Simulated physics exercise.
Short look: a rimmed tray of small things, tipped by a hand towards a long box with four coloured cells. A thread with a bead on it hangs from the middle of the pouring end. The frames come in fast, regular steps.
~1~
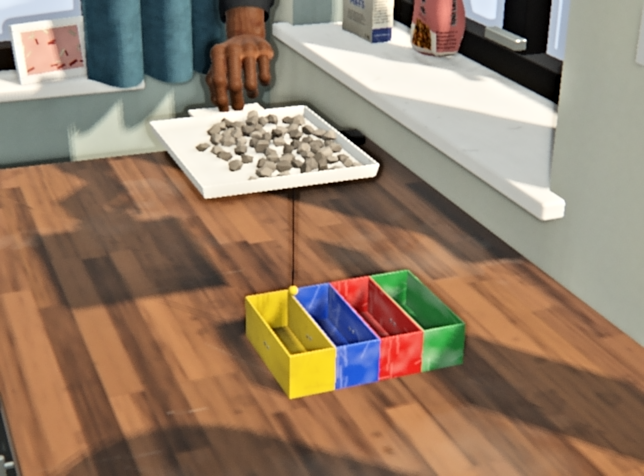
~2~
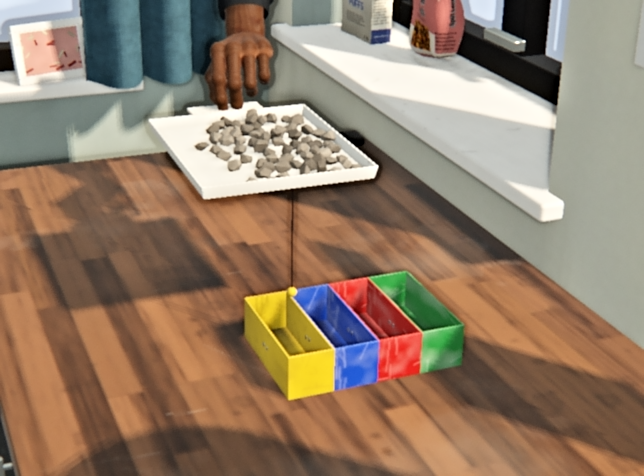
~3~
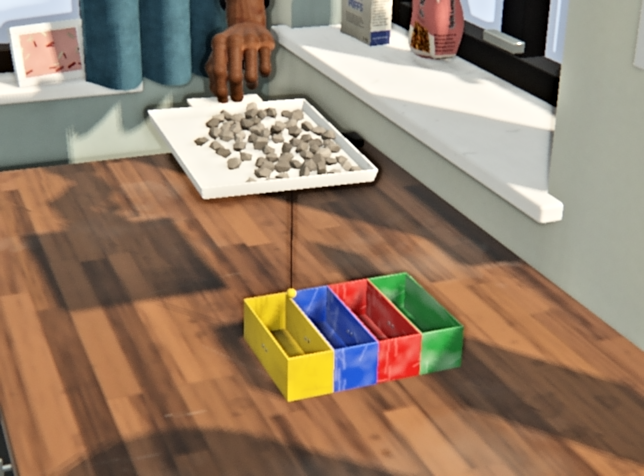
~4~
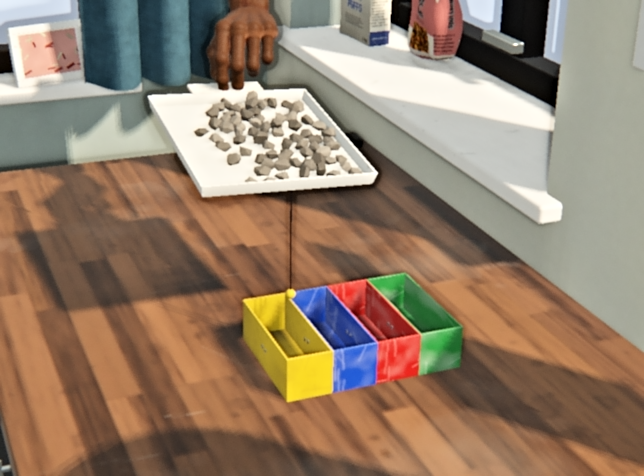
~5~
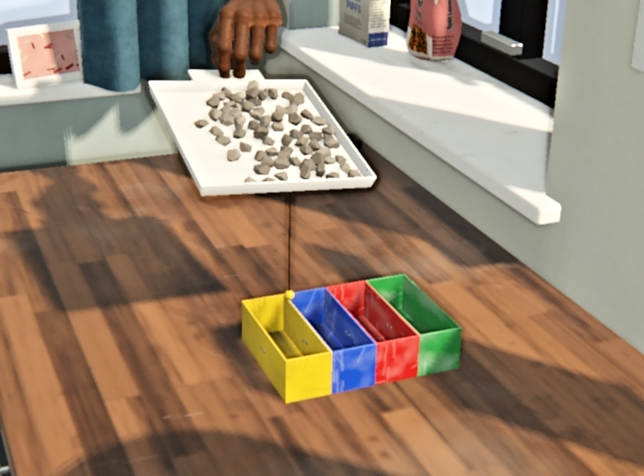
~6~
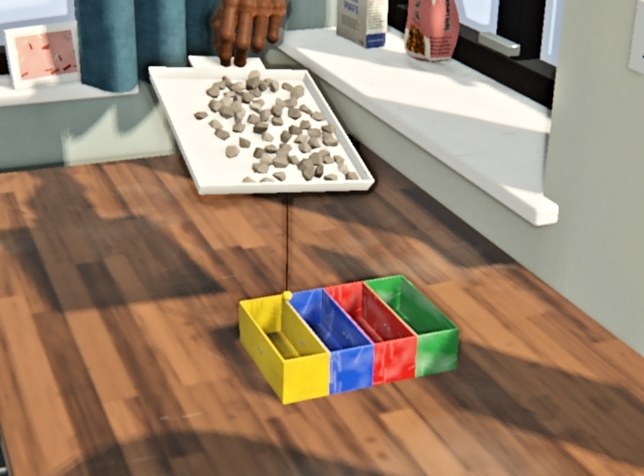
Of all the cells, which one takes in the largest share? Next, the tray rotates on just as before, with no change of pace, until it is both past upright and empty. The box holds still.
The largest share goes to the red cell.
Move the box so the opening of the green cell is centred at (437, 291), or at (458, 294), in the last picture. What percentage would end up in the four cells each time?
First some 90, then 90 per cent.
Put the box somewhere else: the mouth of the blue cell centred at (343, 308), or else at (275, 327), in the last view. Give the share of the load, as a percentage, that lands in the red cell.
Roughly 30% on the first try and 30% on the second.
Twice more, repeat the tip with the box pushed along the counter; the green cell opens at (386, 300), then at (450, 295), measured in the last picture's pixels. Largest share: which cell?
For the first position it is the red cell, and for the second it is the cell in blue.
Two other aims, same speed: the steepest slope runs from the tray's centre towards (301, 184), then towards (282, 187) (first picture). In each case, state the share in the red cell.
30 % and 10 %.
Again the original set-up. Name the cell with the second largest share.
That blue cell.
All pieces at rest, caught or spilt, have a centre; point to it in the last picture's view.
At about (360, 351), give or take.
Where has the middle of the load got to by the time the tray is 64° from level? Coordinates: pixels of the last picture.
At about (328, 161).
Soon, tray tipped steeply; most on the tray; a small part falling or outside the box.
A while on, tray tipped past a quarter turn; a small part on the tray; about a quarter in the red cell; about a quarter in the blue cell; a small part in the yellow cell; a small part in the green cell; about a quarter falling or outside the box.
Towards the end, tray tipped past a quarter turn; about half in the red cell; about a third in the blue cell; a small part in the yellow cell; a small part in the green cell; a stray few falling or outside the box.
Finally, tray tipped past a quarter turn; about half in the red cell; about a third in the blue cell; a small part in the yellow cell; a small part in the green cell; a stray few outside the box.
